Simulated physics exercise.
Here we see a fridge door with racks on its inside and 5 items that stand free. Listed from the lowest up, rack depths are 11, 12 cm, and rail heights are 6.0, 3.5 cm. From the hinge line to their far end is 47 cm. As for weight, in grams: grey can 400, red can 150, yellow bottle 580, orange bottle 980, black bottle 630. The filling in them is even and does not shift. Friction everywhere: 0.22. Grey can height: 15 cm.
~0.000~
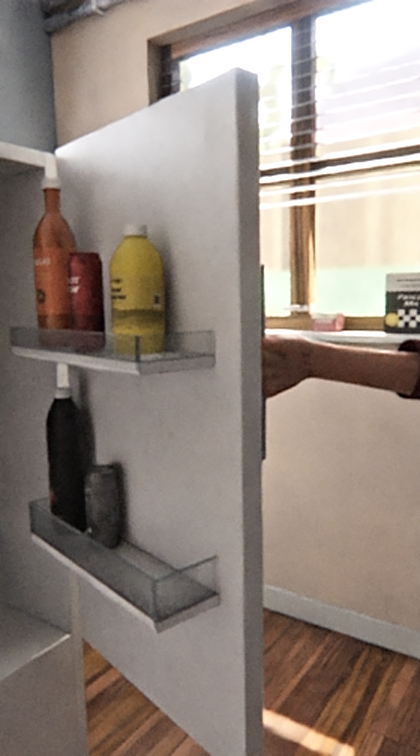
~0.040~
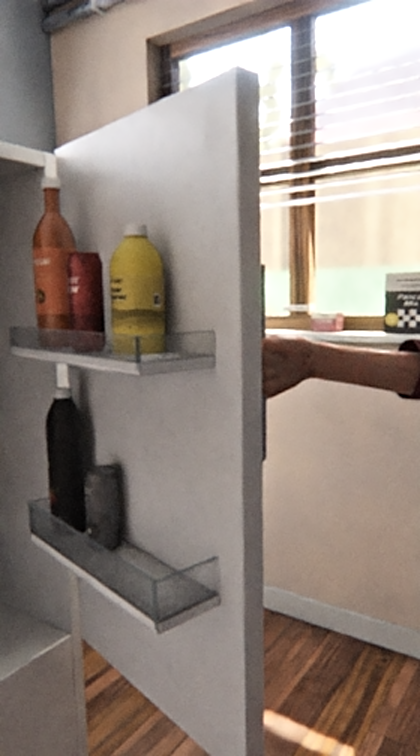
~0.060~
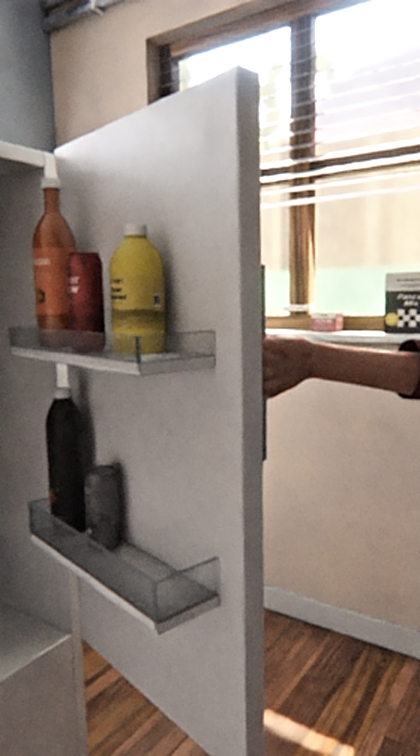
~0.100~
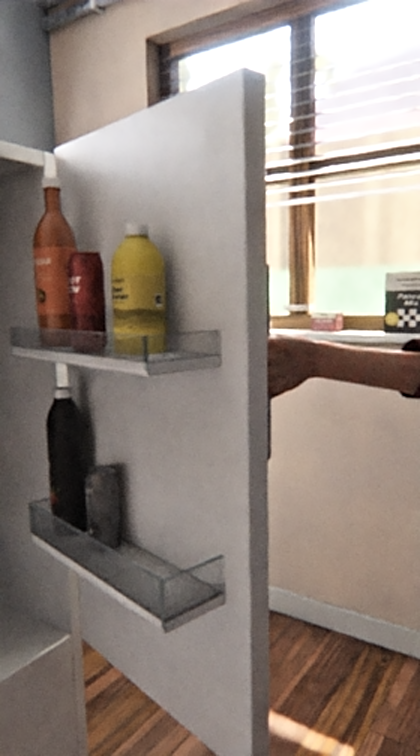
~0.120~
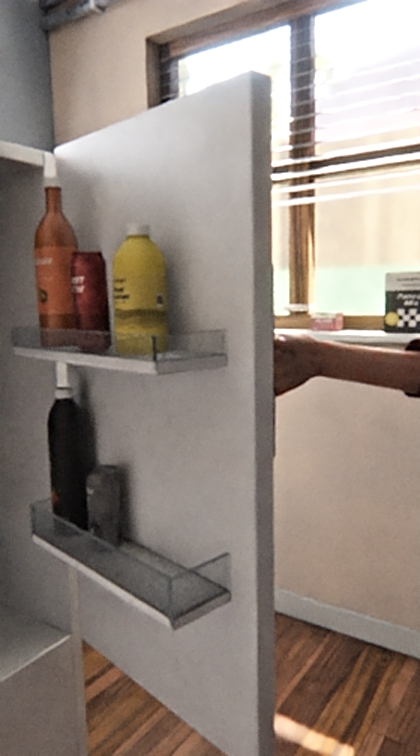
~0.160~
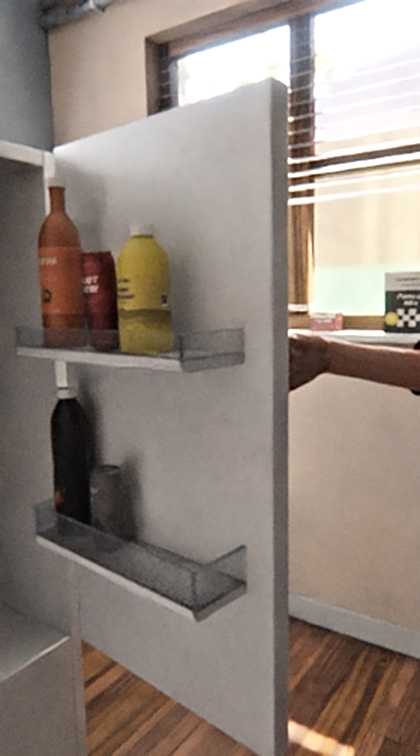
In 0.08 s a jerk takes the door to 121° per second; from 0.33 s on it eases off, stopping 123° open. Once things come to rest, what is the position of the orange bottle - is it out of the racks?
It is still on board.
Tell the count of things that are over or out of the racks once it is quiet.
That makes 0.
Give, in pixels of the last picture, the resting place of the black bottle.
I'd put it at around (107, 454).
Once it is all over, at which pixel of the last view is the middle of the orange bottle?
Roughly at pixel (114, 265).
After 0.26 s, open by 94°; yellow bottle leaning 4°; grey can slid 3 cm.
After 0.36 s, open by 106°; grey can slid 3 cm; yellow bottle slid 3 cm.
After 0.46 s, open by 116°; grey can slid 3 cm; yellow bottle slid 2 cm.
After 0.56 s, open by 121°; grey can slid 3 cm; yellow bottle slid 3 cm.
At rest (1.3 s), all 5 in place, give or take 5 cm. In the last view, orange bottle near (114, 265).
